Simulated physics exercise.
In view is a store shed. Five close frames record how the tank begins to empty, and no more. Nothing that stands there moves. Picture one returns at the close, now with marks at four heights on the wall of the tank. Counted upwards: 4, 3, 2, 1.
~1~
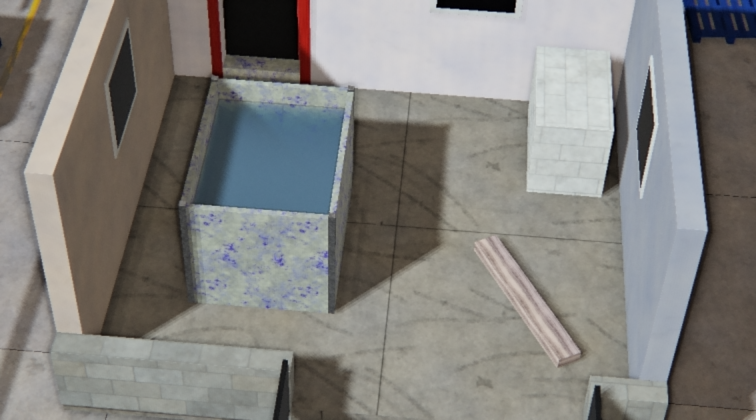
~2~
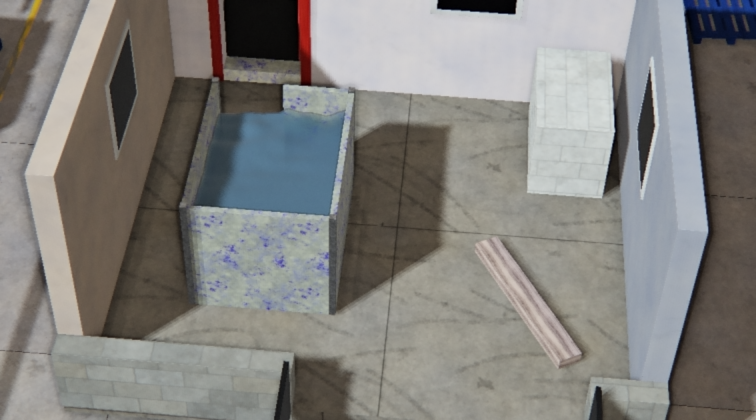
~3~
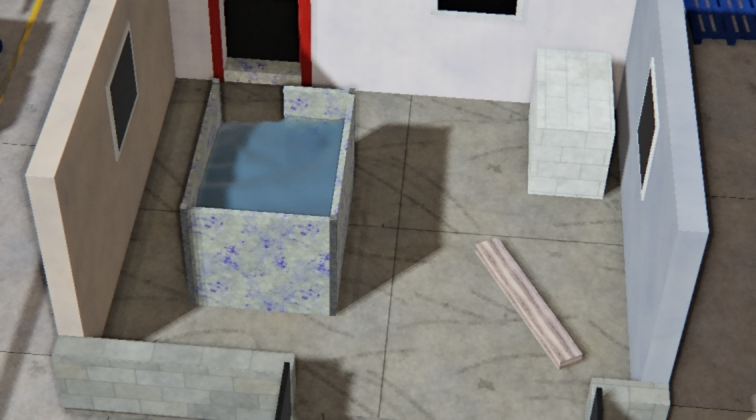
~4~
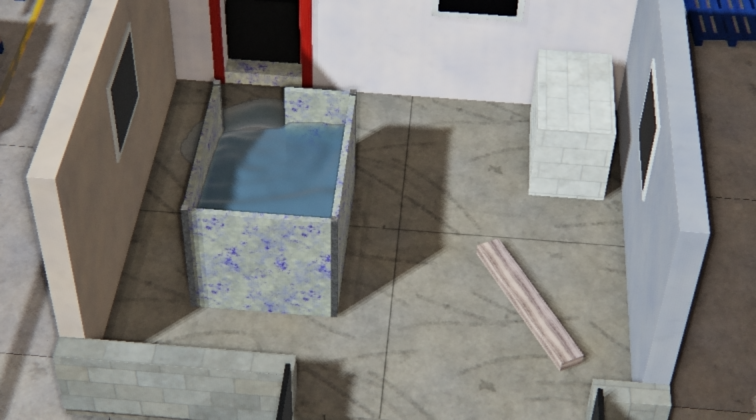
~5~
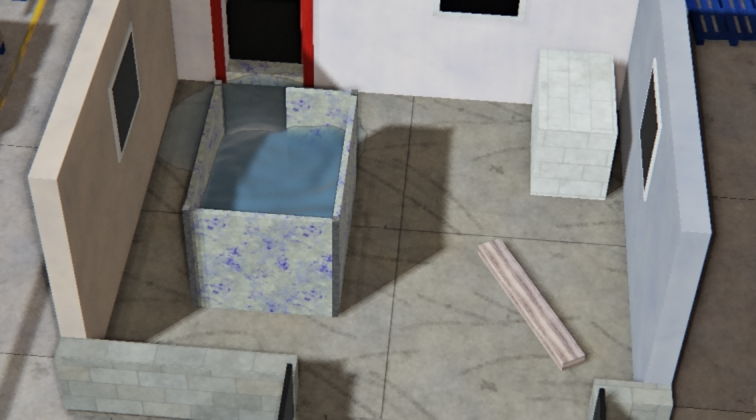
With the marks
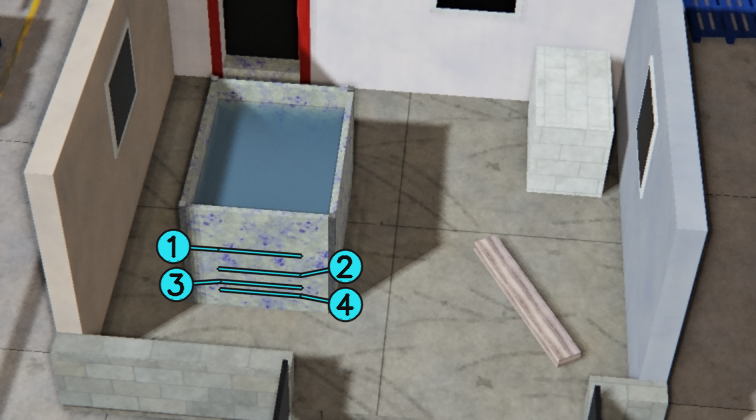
A roofless store shed with cream, white and pale blue walls stands on a stained concrete floor, seen from high above its low front blocks. A speckled, purple-flecked tank of blue water sits left of centre before a red-framed doorway, with a pale block stack and a pinkish plank to the right. Part of the tank's back wall opens, and the water ripples and pours out through the gap, its surface sloping.
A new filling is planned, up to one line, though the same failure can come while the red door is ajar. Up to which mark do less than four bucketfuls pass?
3 is the one.
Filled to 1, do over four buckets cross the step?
Yes.
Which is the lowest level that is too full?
Here it is level 2.
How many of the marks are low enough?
Two of the four.
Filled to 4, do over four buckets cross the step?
No, not at all.
In cyan, 1 at (259, 252); 2 at (260, 272); 3 at (260, 284); 4 at (261, 292); from the bottom up 4, 3, 2, 1.
Choosing 1, dozens of bucketfuls pour in.
Choosing 2, about 9 bucketfuls get in.
Choosing 3, a splash gets over, under a bucket.
Choosing 4, nothing gets over.
